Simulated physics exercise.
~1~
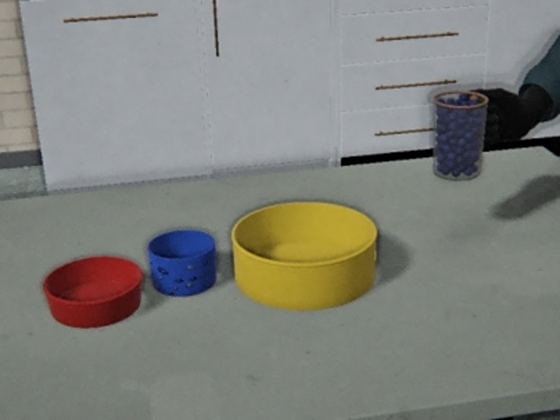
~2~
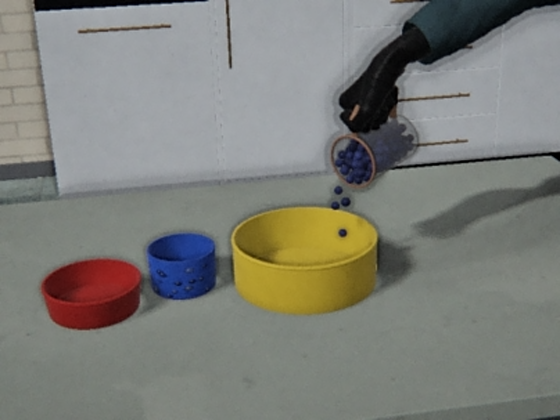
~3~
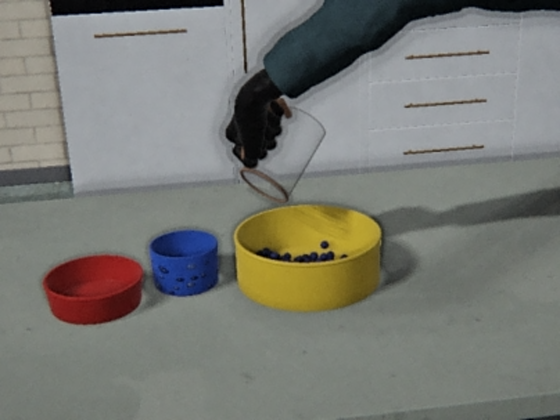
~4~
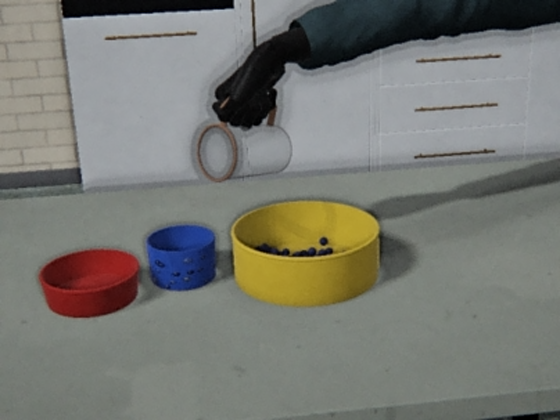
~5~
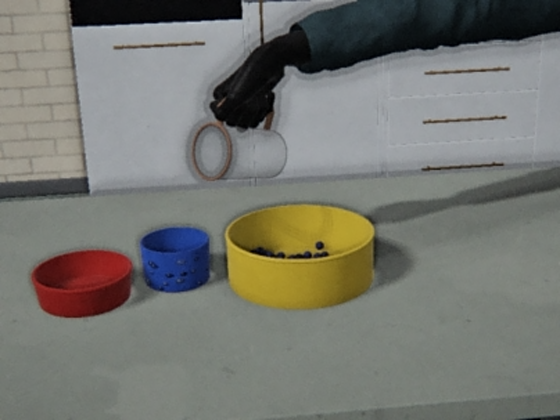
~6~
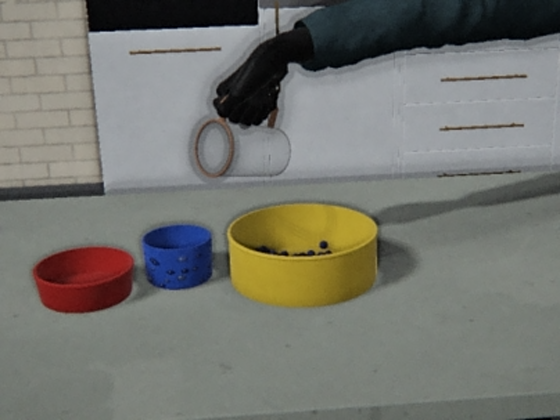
At first, a dark-gloved hand holds an upright clear cup of blueberries at the right of a grey counter, where a red dish, a blue dish and a larger yellow pot stand in a row. The hand carries the cup left and tips it, and berries begin to tumble toward the yellow pot. It keeps moving left and turns the cup further over until it is empty. The cup then tilts partway back and stays on its side above the counter. The blueberries end up in the yellow pot, while the two smaller dishes have not moved.
